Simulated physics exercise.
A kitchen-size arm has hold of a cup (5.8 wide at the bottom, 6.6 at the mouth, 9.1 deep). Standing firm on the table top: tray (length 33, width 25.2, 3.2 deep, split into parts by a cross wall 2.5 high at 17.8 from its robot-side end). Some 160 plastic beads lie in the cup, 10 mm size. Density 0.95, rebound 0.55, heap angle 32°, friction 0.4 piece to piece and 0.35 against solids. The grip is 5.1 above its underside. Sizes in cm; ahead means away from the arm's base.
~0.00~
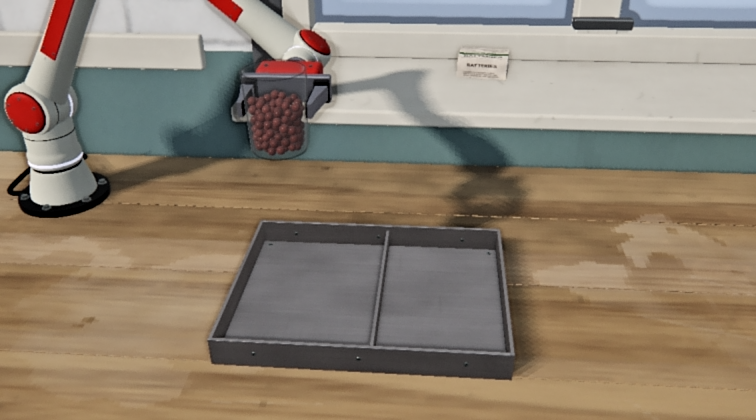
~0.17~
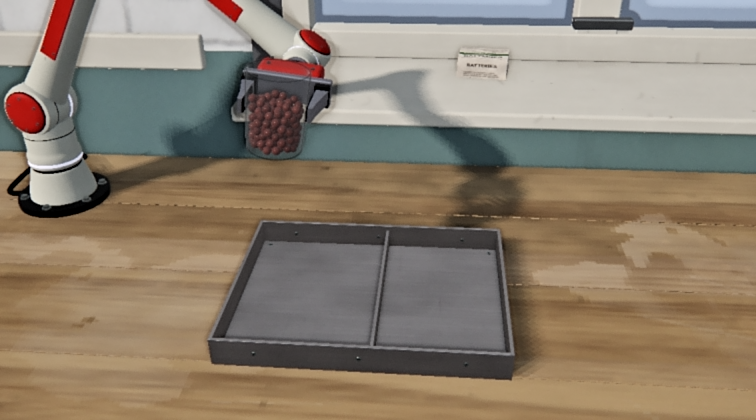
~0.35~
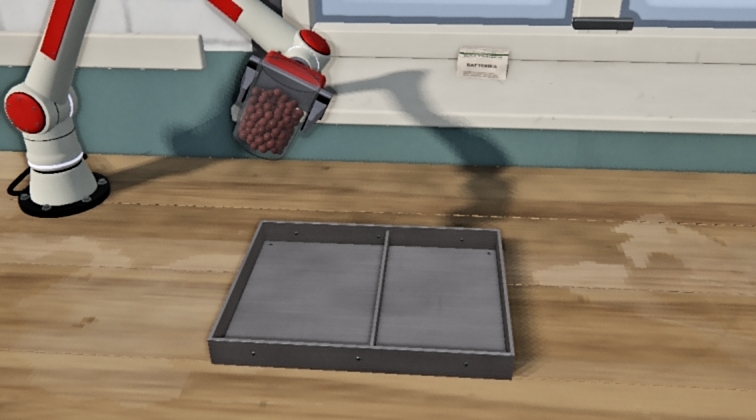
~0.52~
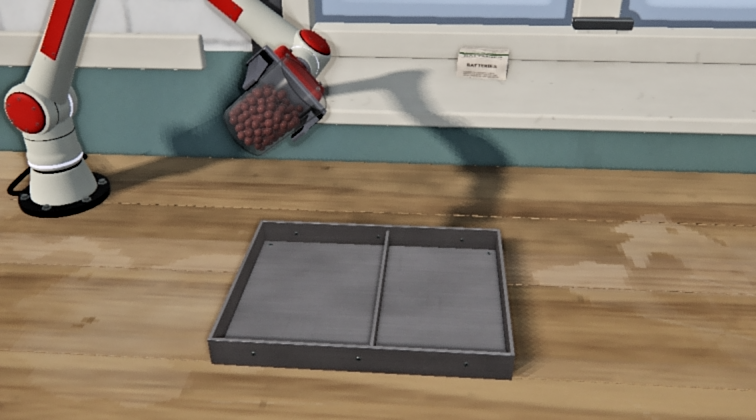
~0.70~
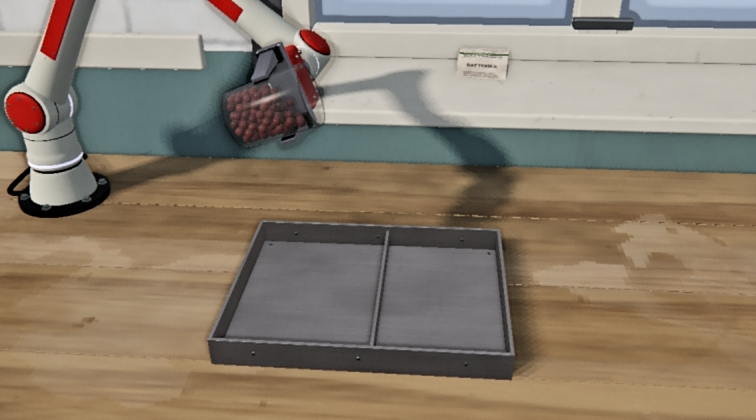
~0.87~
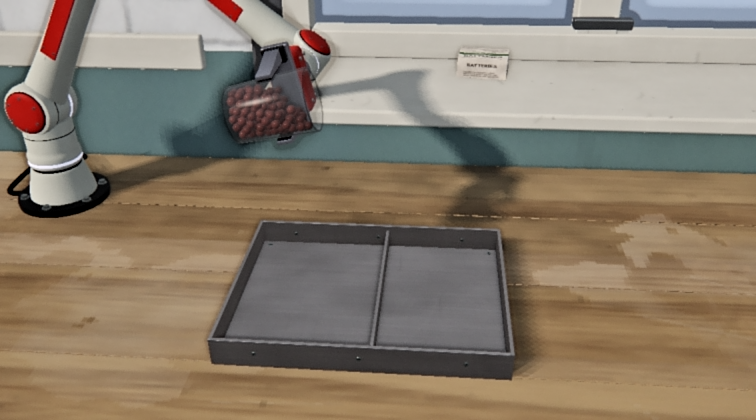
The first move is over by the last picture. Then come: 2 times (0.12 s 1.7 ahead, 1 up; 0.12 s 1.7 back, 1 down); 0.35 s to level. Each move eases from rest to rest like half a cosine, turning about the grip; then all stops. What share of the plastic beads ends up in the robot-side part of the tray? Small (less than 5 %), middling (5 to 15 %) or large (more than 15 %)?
In the robot-side part of the tray the share is middling, 5 to 15 %.
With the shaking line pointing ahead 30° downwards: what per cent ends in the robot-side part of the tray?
About 5 per cent.
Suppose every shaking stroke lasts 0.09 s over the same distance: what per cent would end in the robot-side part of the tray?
It would be near 20 per cent.
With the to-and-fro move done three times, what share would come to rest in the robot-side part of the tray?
In that case some 15 per cent.
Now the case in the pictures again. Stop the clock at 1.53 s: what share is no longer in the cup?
Some 15 per cent.
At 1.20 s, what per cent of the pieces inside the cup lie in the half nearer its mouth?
Roughly 40 per cent.
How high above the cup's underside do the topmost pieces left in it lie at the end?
About 6.5 cm.
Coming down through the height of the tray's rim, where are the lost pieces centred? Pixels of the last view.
Near (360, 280).
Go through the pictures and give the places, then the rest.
Cup middle at (277, 111), level; upper third of the load around (278, 108), from x 250 to 300, top at y 95; 162 in the cup, in the first picture.
Cup middle at (276, 111), tilted 7° forward; upper third of the load around (276, 108), from x 255 to 300, top at y 95, in the second picture.
Cup middle at (275, 111), tilted 27° forward; upper third of the load around (269, 108), from x 240 to 300, top at y 90, in the third picture.
Cup middle at (273, 110), tilted 50° forward; upper third of the load around (264, 103), from x 235 to 300, top at y 90, in the fourth picture.
Cup middle at (272, 108), tilted 70° forward; upper third of the load around (257, 101), from x 230 to 300, top at y 90, in the fifth picture.
Cup middle at (272, 108), tilted 77° forward; upper third of the load around (257, 99), from x 230 to 310, top at y 90; 162 in the cup, in the sixth picture.
By 1.20 s, tilted 77° forward, highest piece 28 above the table; 155 in the cup, 1 in the robot-side part, 6 in flight or on a rim.
By 1.53 s, tilted 35° forward, highest piece 28 above the table; 140 in the cup, 14 in the robot-side part, 4 in the far-side part, 4 in flight or on a rim.
By 1.90 s, level, highest piece 27 above the table; 140 in the cup, 16 in the robot-side part, 6 in the far-side part.
By 2.95 s, level, highest piece 27 above the table; 140 in the cup, 16 in the robot-side part, 6 in the far-side part.
Final count, 140 in the cup, 16 in the robot-side part, 6 in the far-side part. That is 10 % in the robot-side part of the tray.
